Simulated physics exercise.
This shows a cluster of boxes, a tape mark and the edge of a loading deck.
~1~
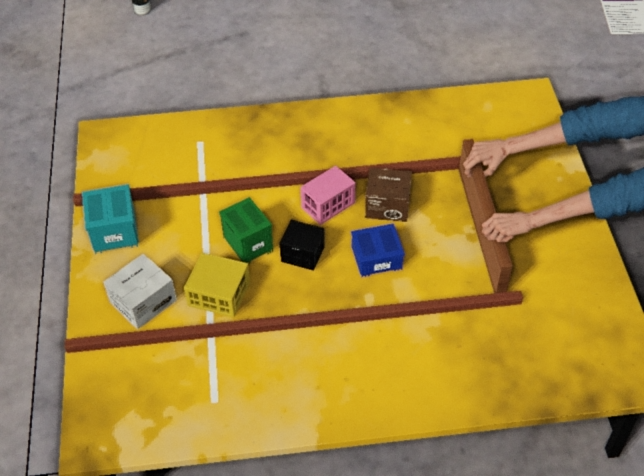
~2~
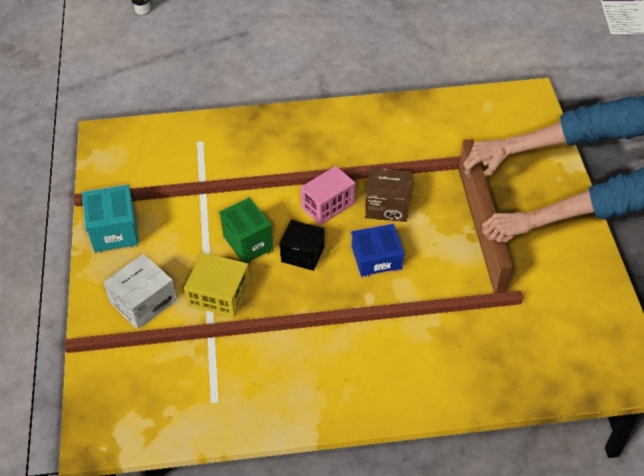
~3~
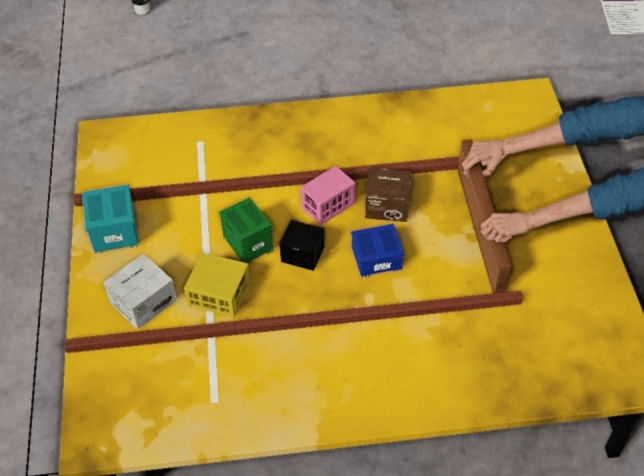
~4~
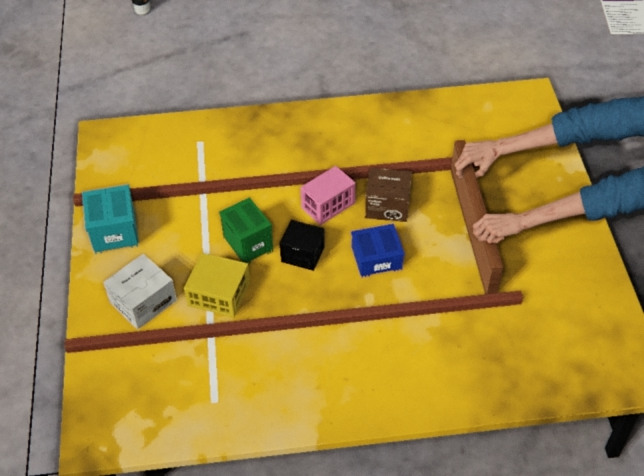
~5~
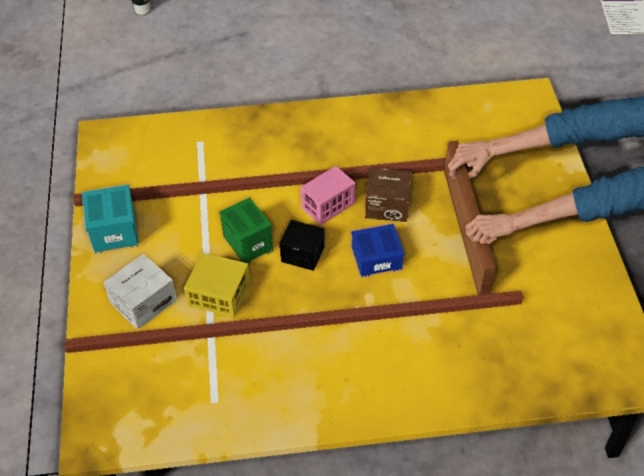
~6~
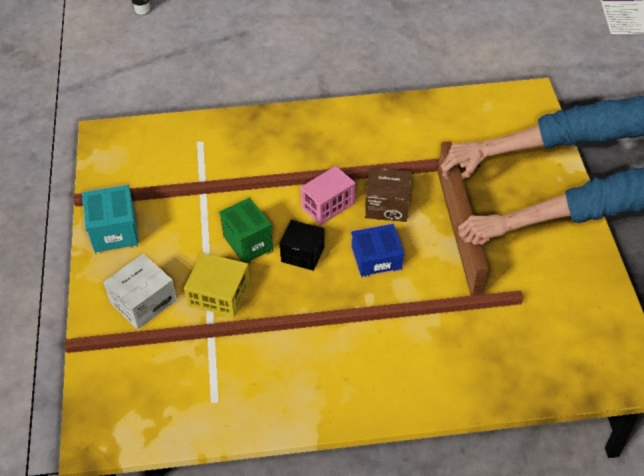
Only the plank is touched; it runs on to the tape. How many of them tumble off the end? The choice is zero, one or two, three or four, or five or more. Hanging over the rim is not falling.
The number that fall off is zero.
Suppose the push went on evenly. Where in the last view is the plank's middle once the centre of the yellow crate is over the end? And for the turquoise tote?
For the yellow crate at (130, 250), for the turquoise tote at (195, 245).
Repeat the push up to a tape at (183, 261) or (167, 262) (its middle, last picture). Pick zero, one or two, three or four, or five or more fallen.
The falls would be one to two; just one or two.
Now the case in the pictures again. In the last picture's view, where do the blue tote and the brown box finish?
Near (183, 268) and (182, 220).
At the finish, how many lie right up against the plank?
It touches 2.
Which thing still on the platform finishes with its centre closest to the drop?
The turquoise tote ends nearest.
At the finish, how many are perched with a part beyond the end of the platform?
The number is 2.
Soon after, none off yet; turquoise tote at rest near (111, 219); white box at rest near (141, 291); yellow crate at rest near (218, 285).
At rest, the number that fall off is zero.
